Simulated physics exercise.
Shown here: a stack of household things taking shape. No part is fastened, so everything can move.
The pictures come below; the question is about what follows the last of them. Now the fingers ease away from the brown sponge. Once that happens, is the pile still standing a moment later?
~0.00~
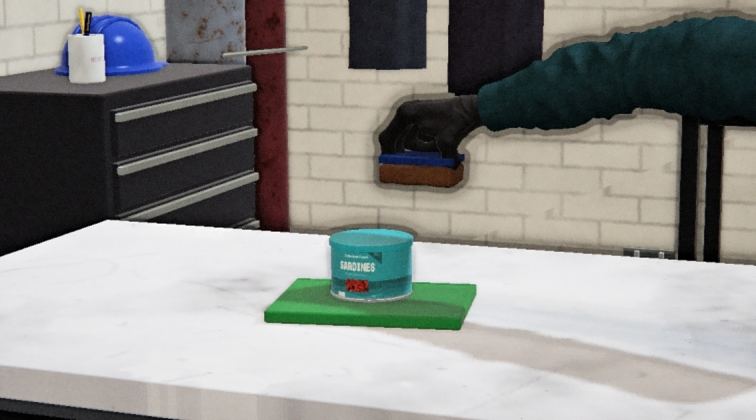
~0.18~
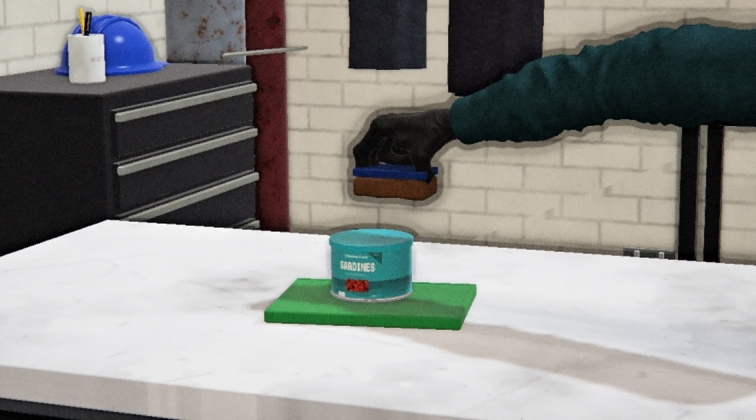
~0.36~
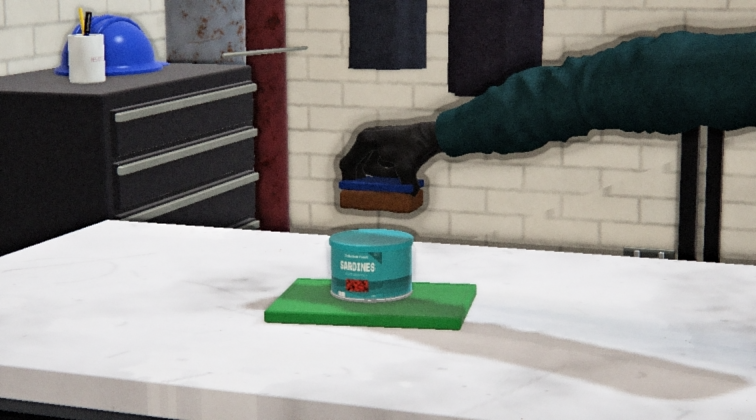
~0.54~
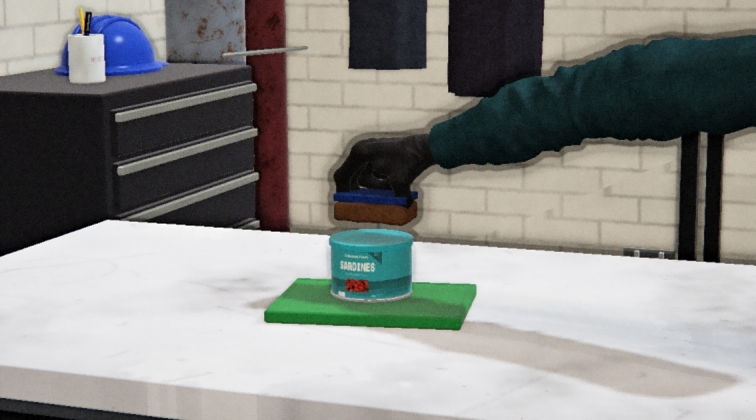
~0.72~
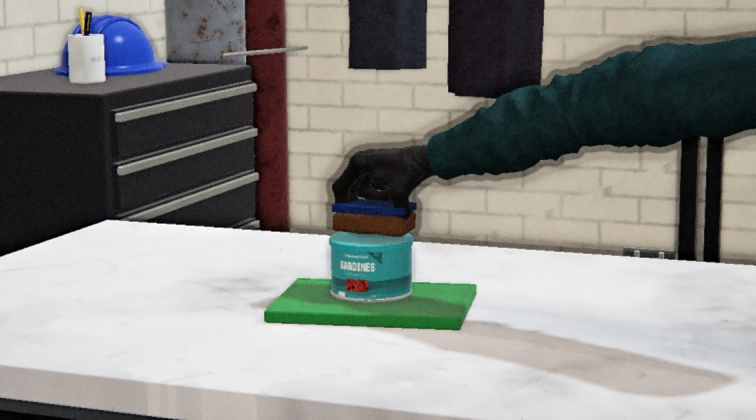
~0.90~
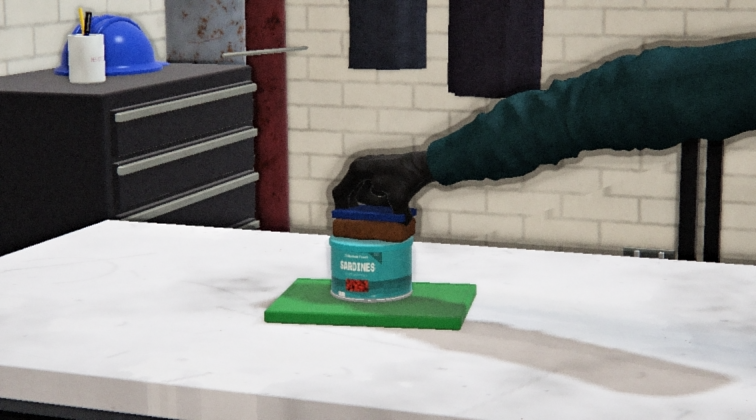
Yes, still standing.
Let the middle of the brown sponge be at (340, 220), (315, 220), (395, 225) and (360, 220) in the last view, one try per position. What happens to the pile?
The pile does not fall on try one, goes down on try two, does not fall on try three and does not fall on try four.
After 1.90 s, nothing has stirred.
After 3.00 s, brown sponge resting near (374, 224).
At rest (4.0 s), all 3 in place. Seen from the same camera at the end, brown sponge near (375, 224). The pile stays up.
